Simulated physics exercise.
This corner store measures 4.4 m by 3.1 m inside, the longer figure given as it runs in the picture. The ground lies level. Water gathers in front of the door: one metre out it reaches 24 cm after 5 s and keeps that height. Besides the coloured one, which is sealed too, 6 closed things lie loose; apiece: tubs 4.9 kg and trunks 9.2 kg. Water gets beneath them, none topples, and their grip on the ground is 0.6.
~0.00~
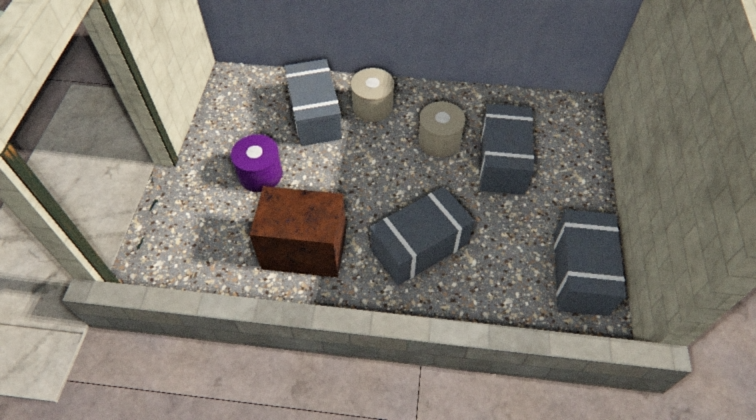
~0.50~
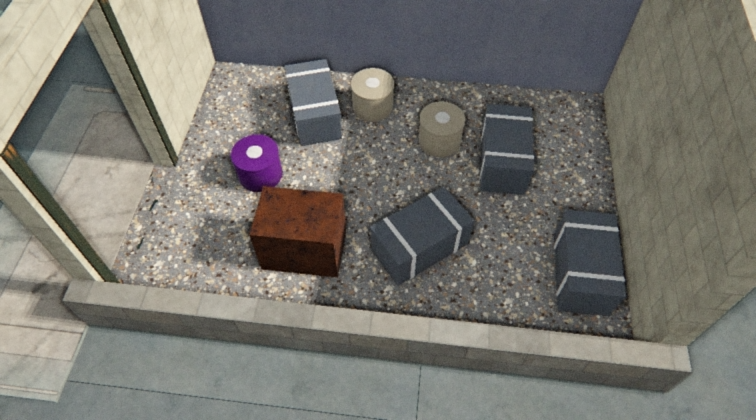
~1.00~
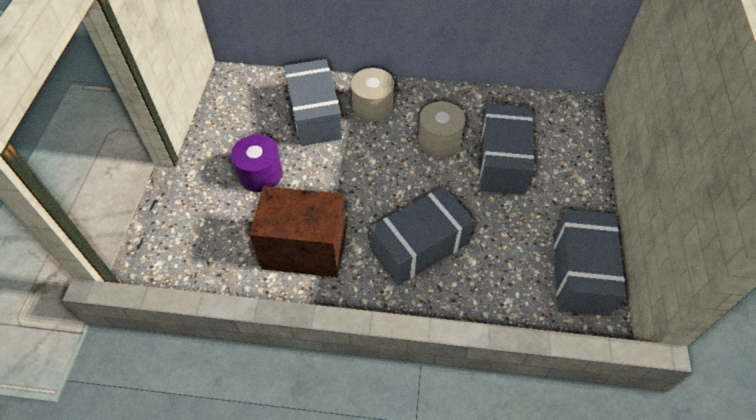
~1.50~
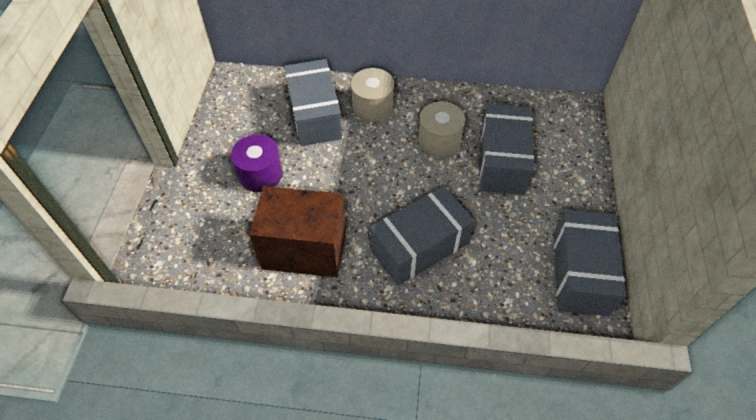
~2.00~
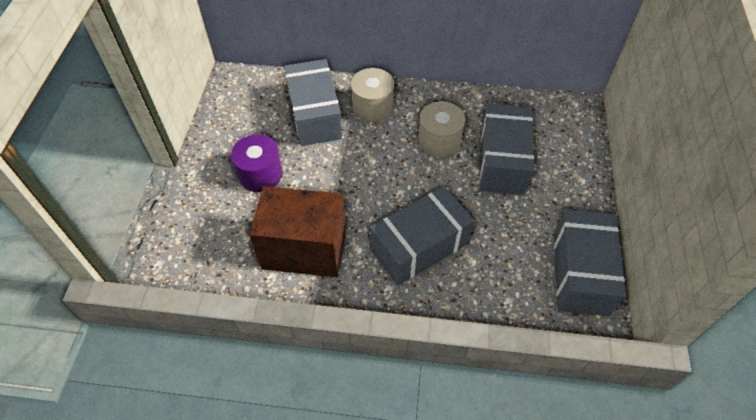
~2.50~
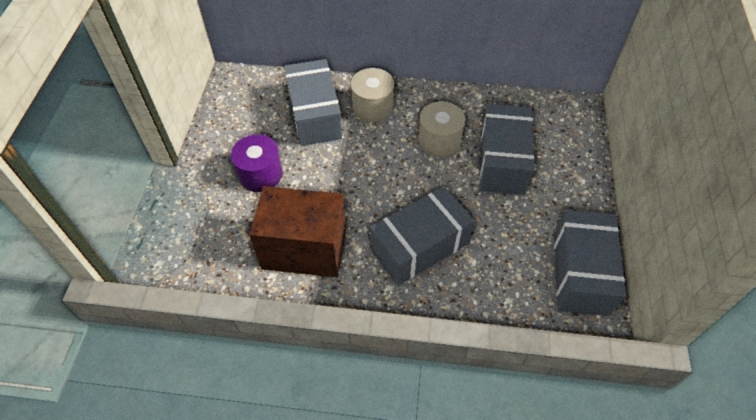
Water spread over the paving outside a small walled store and crept through the doorway on the left onto the pebbly floor, while the purple tub, rusty brown box, striped trunks and pale tubs stayed still.
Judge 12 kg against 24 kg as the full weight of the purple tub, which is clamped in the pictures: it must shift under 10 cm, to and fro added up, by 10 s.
I expect that neither load is enough.
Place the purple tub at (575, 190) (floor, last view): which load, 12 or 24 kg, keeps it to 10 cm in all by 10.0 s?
Neither holds.
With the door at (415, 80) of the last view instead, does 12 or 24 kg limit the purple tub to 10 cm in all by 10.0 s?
Then only the higher weight holds it.
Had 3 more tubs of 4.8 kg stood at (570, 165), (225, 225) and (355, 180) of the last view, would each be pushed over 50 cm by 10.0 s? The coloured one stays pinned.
In turn: More, less, past it.
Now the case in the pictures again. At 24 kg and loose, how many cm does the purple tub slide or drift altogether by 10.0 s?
Some 80 cm in all.
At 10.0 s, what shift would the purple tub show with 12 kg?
About 140 cm.
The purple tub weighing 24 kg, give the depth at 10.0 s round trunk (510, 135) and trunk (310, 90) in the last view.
About 16 and 6 cm.
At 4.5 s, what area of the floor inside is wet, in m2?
Roughly 4.5 m2.
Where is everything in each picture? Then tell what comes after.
The purple tub at (255, 152), on the bottom; 0.0 m2 under water; 0 of 7 have shifted, in the first picture.
The purple tub at (255, 152), on the bottom; 0.0 m2 under water; 0 of 7 have shifted, in the second picture.
The purple tub at (255, 152), on the bottom; 0.0 m2 under water; 0 of 7 have shifted, in the third picture.
The purple tub at (255, 152), on the bottom; water covers 0.0 m2; 0 of 7 have shifted, in the fourth picture.
The purple tub at (255, 152), on the bottom; water covers 0.0 m2; 0 of 7 have shifted, in the fifth picture.
The purple tub at (255, 152), on the bottom; 0.5 m2 under water; 0 of 7 have shifted, in the sixth picture.
After 3.5 s the purple tub would be 0 cm from its start with 12 kg and 0 cm from its start with 24 kg; 2 cm of water round it then.
After 4.5 s the purple tub would be 7 cm from its start with 12 kg and 0 cm from its start with 24 kg; 6 cm of water round it then.
After 7.0 s the purple tub would be 96 cm from its start with 12 kg and 41 cm from its start with 24 kg; 8 cm of water round it then.
After 10.0 s the purple tub would be 133 cm from its start with 12 kg and 82 cm from its start with 24 kg; 9 cm of water round it then.
